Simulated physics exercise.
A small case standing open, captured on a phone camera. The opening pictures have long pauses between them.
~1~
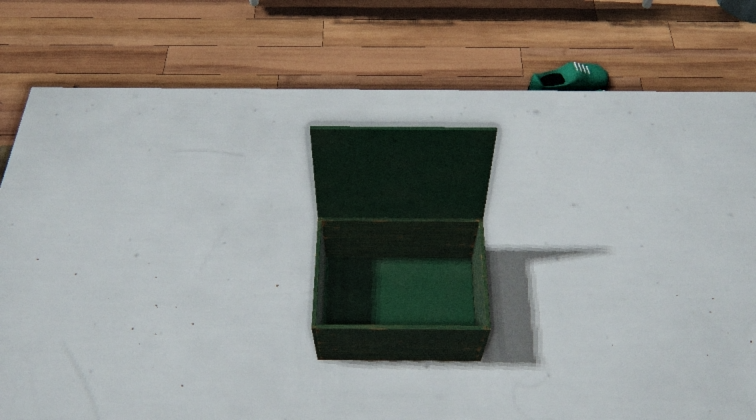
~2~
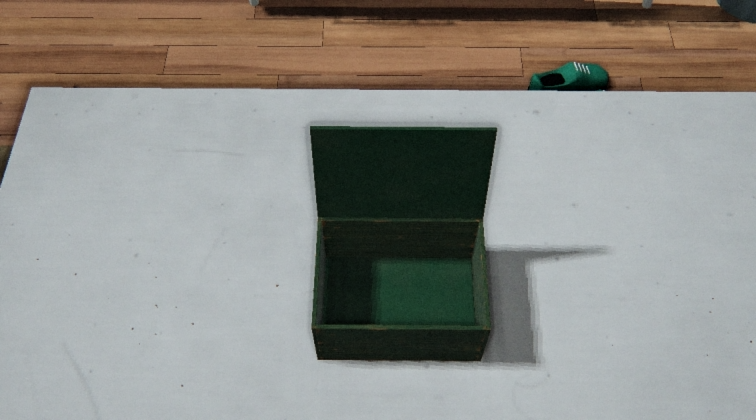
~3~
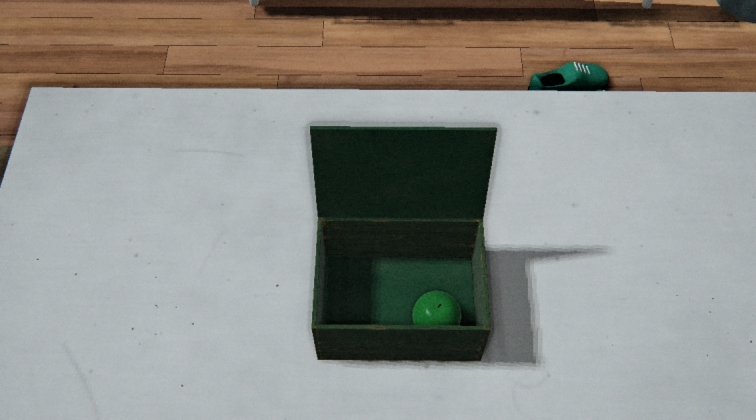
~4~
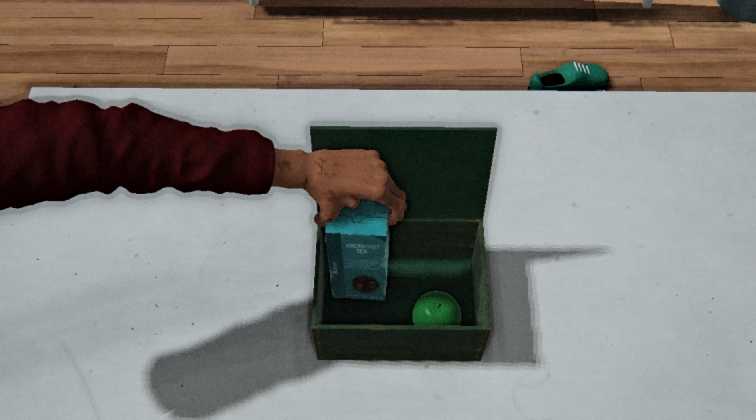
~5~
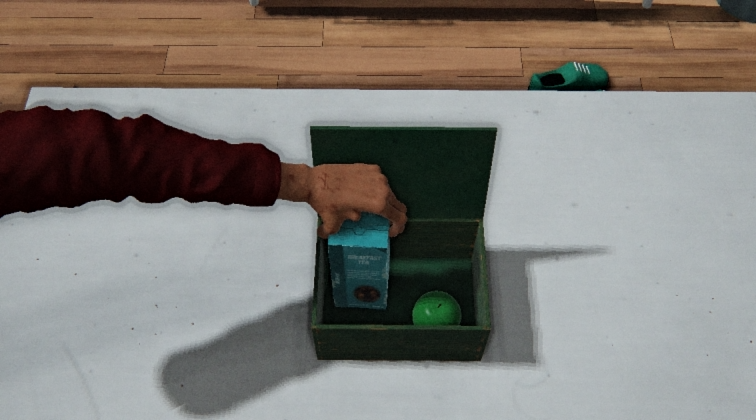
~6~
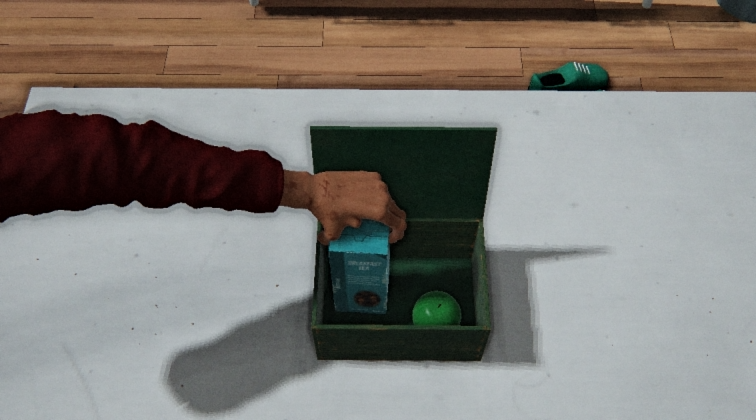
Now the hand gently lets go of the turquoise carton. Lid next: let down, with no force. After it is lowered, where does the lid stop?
It stops short of closing.
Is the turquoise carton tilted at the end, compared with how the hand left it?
It ends up leaning.
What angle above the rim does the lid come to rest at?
About 35°.
Then, 1.40 s later than the last frame, lid 73° above the rim.
Then, 2.30 s later than the last frame, lid 51° above the rim; turquoise carton tilted by 13° near (360, 276).
When it is over, lid 34° above the rim; moved from the start, turquoise carton; green apple as before. End places, in pixels of the last picture, turquoise carton near (359, 295).
